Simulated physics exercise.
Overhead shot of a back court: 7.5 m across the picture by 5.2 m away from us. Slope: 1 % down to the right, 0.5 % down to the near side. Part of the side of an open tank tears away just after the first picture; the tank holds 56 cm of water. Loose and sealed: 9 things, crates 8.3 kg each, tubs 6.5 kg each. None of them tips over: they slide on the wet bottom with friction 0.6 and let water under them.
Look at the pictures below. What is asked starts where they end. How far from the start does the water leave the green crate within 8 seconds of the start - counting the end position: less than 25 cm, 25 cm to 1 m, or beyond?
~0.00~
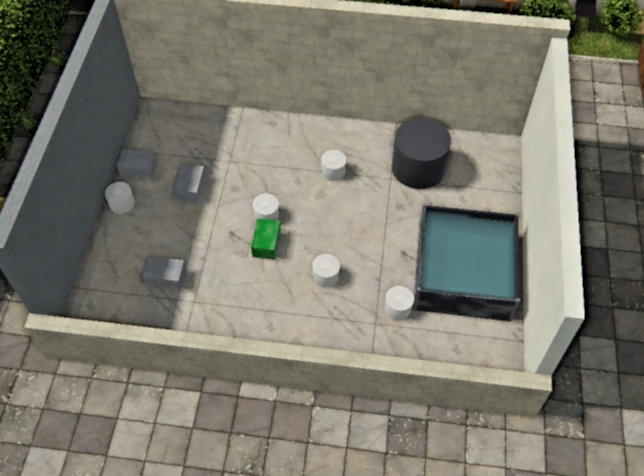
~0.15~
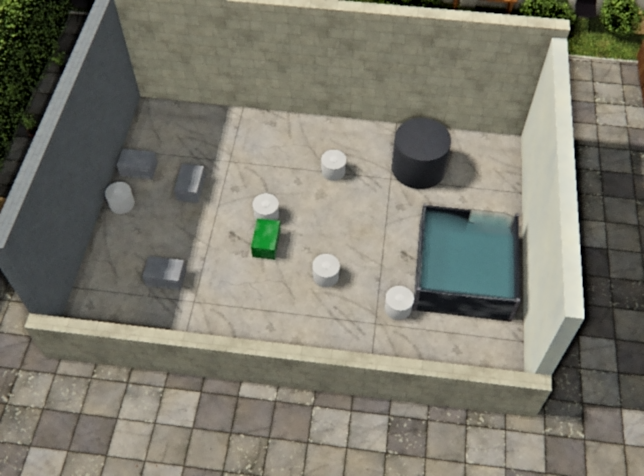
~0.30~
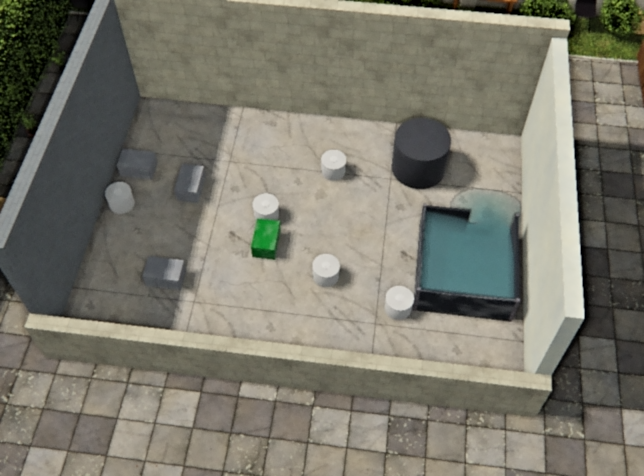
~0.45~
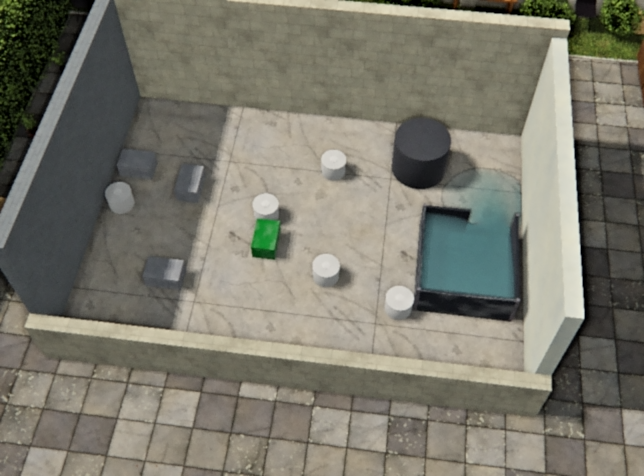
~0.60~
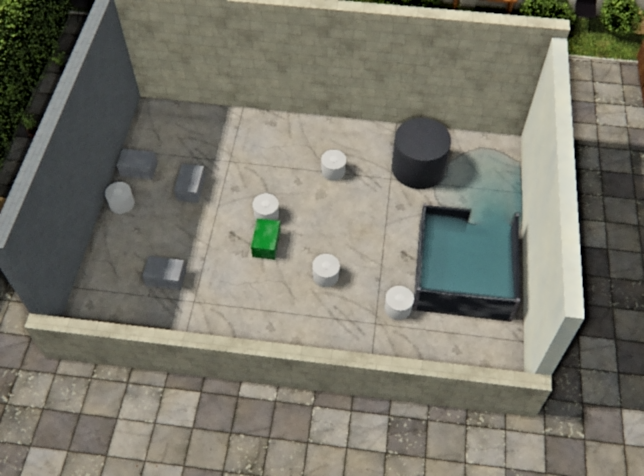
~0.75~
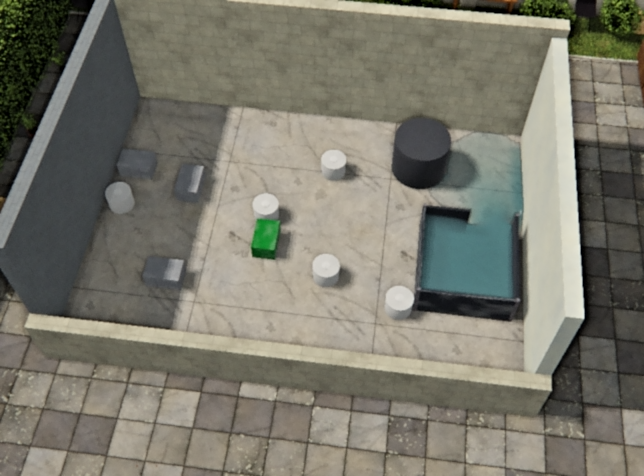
Observation: Green crate scarcely moves.
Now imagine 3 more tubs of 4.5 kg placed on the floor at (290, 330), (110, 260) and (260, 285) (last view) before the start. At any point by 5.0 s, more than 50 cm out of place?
In that order: Short of it, short of it, less.
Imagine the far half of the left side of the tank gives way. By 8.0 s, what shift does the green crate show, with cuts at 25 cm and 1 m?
I'd expect the green crate to have ended up far off.
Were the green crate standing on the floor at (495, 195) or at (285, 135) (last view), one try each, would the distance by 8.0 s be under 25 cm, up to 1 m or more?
Well, the first time it covers a big distance, and the second time it covers a big distance.
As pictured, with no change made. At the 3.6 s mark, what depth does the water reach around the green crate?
I'd put it at about 0 cm.
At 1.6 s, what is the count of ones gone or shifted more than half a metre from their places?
The number by then is 0.
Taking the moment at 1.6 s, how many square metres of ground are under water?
Around 6.5 m2 of it.
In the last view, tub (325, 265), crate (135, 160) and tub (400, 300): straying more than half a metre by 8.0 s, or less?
First one stayed inside, second one went too far, third one stayed inside.
After 1.6 s the green crate is near (265, 234), 0.0 m from its start, aground; 0 afloat.
After 3.6 s the green crate is near (265, 234), 0.0 m from its start, aground; 0 afloat.
After 5.6 s the green crate is near (265, 234), 0.0 m from its start, aground; 1 afloat.
After 8.0 s the green crate is near (263, 235), 0.0 m from its start, aground; 1 afloat.
